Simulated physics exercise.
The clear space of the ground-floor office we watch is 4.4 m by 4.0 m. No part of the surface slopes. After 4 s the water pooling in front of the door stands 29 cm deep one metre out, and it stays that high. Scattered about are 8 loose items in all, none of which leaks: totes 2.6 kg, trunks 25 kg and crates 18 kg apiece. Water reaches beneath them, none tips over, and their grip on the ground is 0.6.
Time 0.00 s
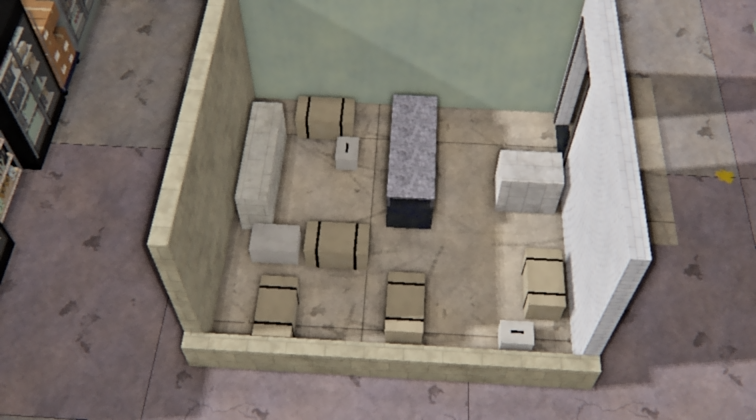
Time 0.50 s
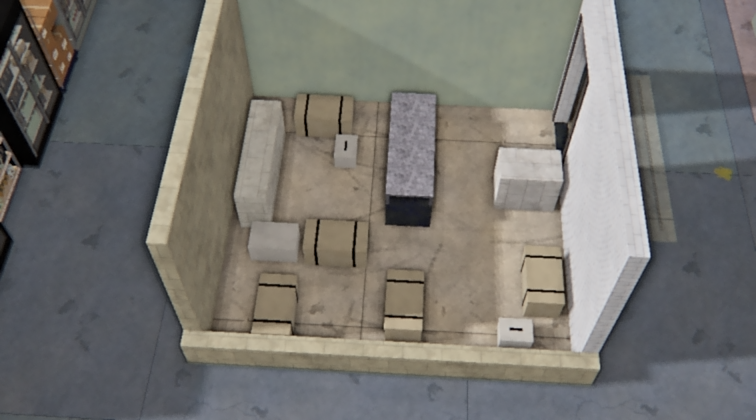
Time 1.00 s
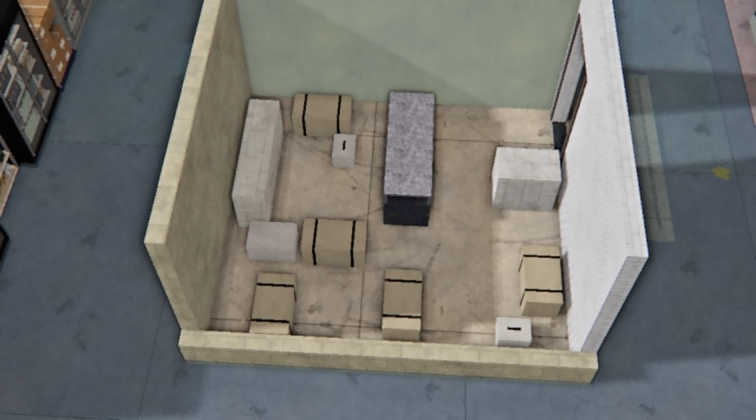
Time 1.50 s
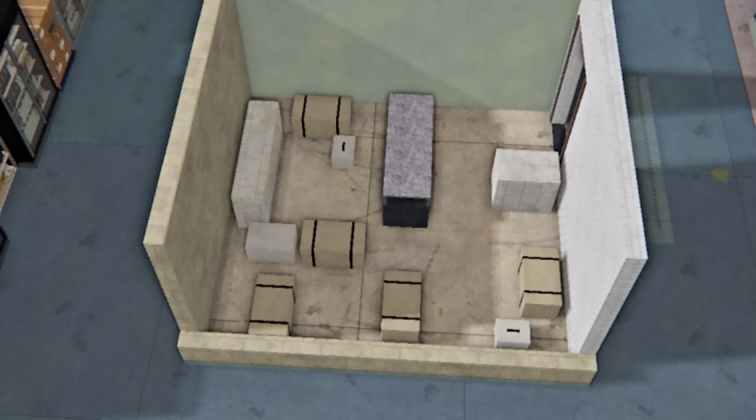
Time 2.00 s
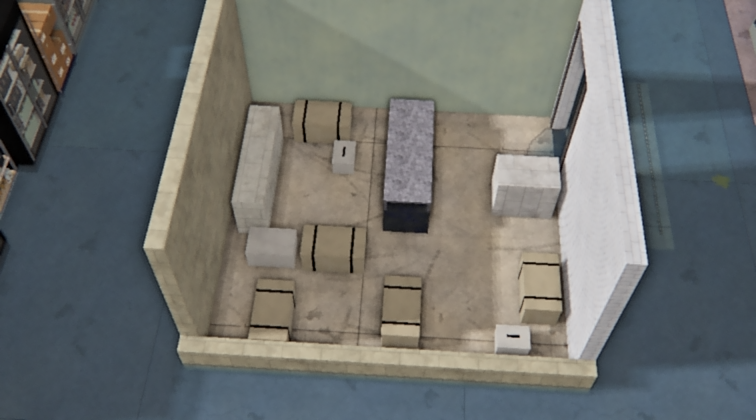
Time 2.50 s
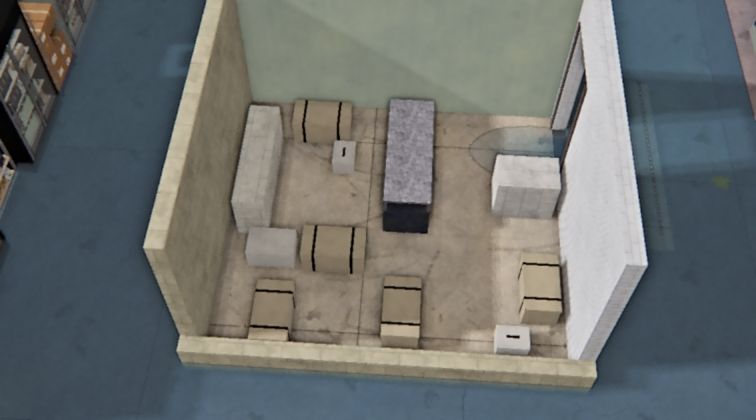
A roofless room holding strapped trunks and pale boxes sat still while the ground outside turned from grey to bluish, and then a thin patch of water spread inside from the doorway on the right.
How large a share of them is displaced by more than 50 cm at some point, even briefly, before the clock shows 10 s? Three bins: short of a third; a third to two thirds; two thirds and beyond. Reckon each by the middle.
One to two in three.
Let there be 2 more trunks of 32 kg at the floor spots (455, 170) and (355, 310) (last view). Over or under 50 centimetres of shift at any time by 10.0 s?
In that order: Beyond the mark, within the mark.
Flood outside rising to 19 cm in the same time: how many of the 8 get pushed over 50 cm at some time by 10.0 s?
In that case 0 of them.
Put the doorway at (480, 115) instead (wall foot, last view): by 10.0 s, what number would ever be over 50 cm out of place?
4.
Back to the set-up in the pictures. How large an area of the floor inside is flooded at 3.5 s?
About 3.0 m2.
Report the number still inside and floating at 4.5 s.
Total: 0.
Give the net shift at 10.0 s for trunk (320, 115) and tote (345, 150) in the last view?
They've ended up 120 cm and 120 cm away, in that order.
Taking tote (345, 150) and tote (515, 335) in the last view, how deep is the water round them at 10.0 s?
Close to 8 and 8 centimetres.
After 3.5 s 0 of 8 are over 50 cm from their spots; 0 afloat.
After 4.5 s 0 of 8 are over 50 cm from their spots; 0 afloat.
After 7.0 s 1 of 8 are over 50 cm from their spots; 1 afloat.
After 10.0 s 5 of 8 are over 50 cm from their spots, and 5 have been at some point; 6 afloat.
